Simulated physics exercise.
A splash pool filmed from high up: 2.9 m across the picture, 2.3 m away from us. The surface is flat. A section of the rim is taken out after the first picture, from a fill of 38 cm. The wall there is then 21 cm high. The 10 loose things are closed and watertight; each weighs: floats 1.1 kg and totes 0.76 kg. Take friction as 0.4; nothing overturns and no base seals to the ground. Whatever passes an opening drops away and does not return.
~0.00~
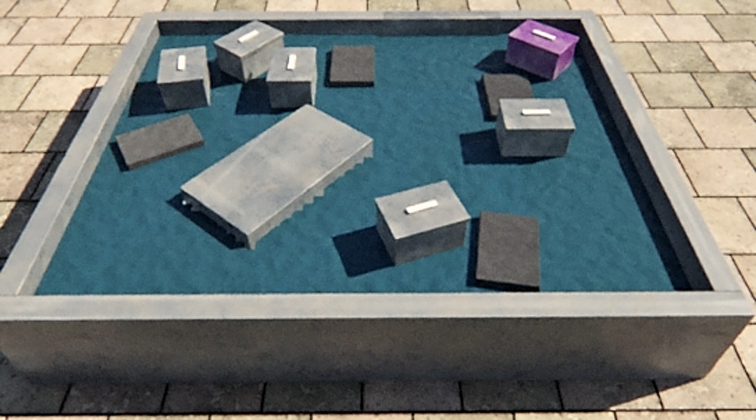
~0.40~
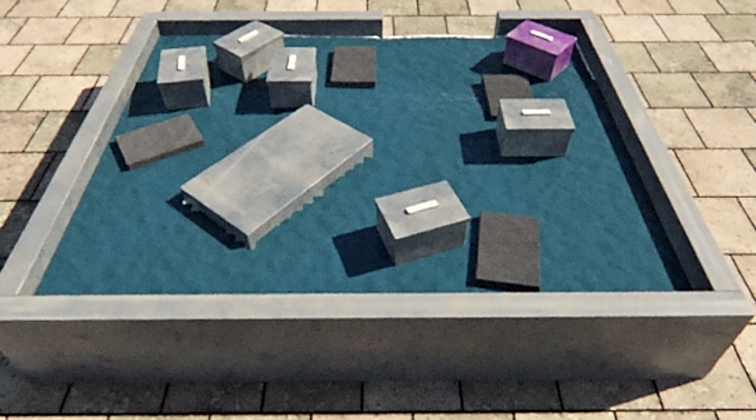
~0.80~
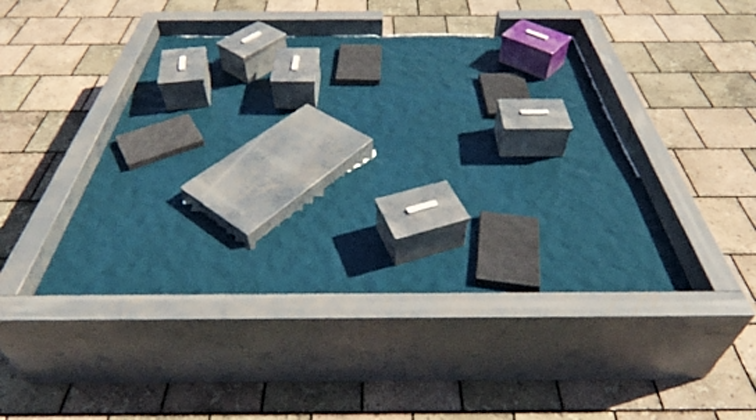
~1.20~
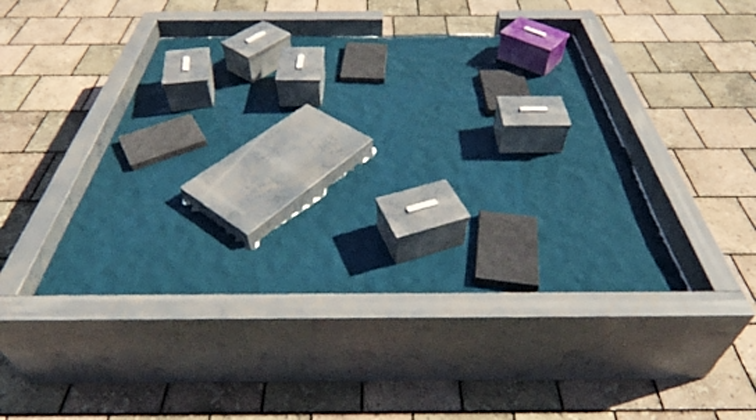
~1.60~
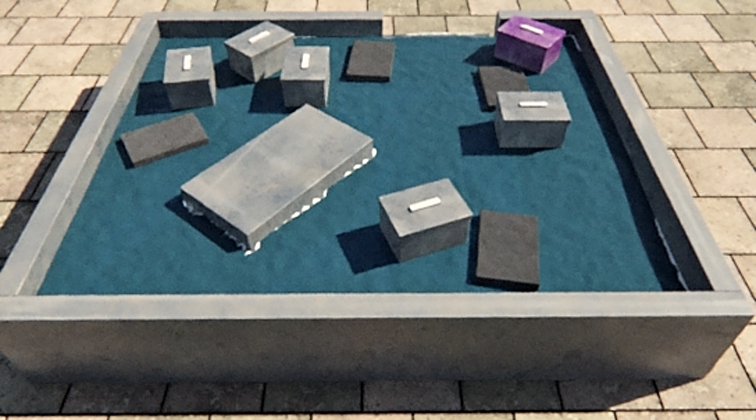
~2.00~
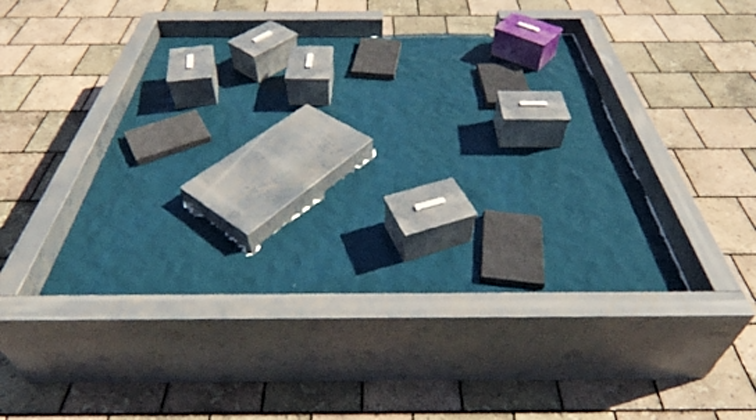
Stone-rimmed pool of dark blue water losing a section of its far rim, grey boxes and a purple one drifting slightly.
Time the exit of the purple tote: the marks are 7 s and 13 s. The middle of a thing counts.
It leaves before the first time.
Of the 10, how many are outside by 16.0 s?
By then 3.
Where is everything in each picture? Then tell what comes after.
In the first frame, the purple tote at (543, 36) floats; 38 cm deep round most things; 0 of 10 have shifted.
In the second frame, the purple tote at (541, 37) floats; about 2340 L in view; 0 of 10 have shifted.
In the third frame, the purple tote at (537, 36), afloat, 5 cm from its start; about 2310 L in view; 1 of 10 have shifted.
In the fourth frame, the purple tote at (535, 33), afloat, 8 cm from its start; 37 cm deep round most things; 5 of 10 have shifted.
In the fifth frame, the purple tote at (531, 31) floats, 11 cm from its start; about 2260 L in view; 6 of 10 have shifted.
In the sixth frame, the purple tote at (528, 28), afloat, 14 cm from its start; about 2240 L in view; 9 of 10 have shifted.
After 3.2 s the purple tote is near (514, 25), 0.2 m from its start, afloat; 0 of 10 are out; 10 afloat.
After 7.2 s the purple tote has gone out (at 4.9 s); 2 of 10 are out; 8 afloat.
After 12.0 s the purple tote has gone out (at 4.9 s); 2 of 10 are out; 8 afloat.
After 16.0 s the purple tote has gone out (at 4.9 s); 3 of 10 are out; 7 afloat.
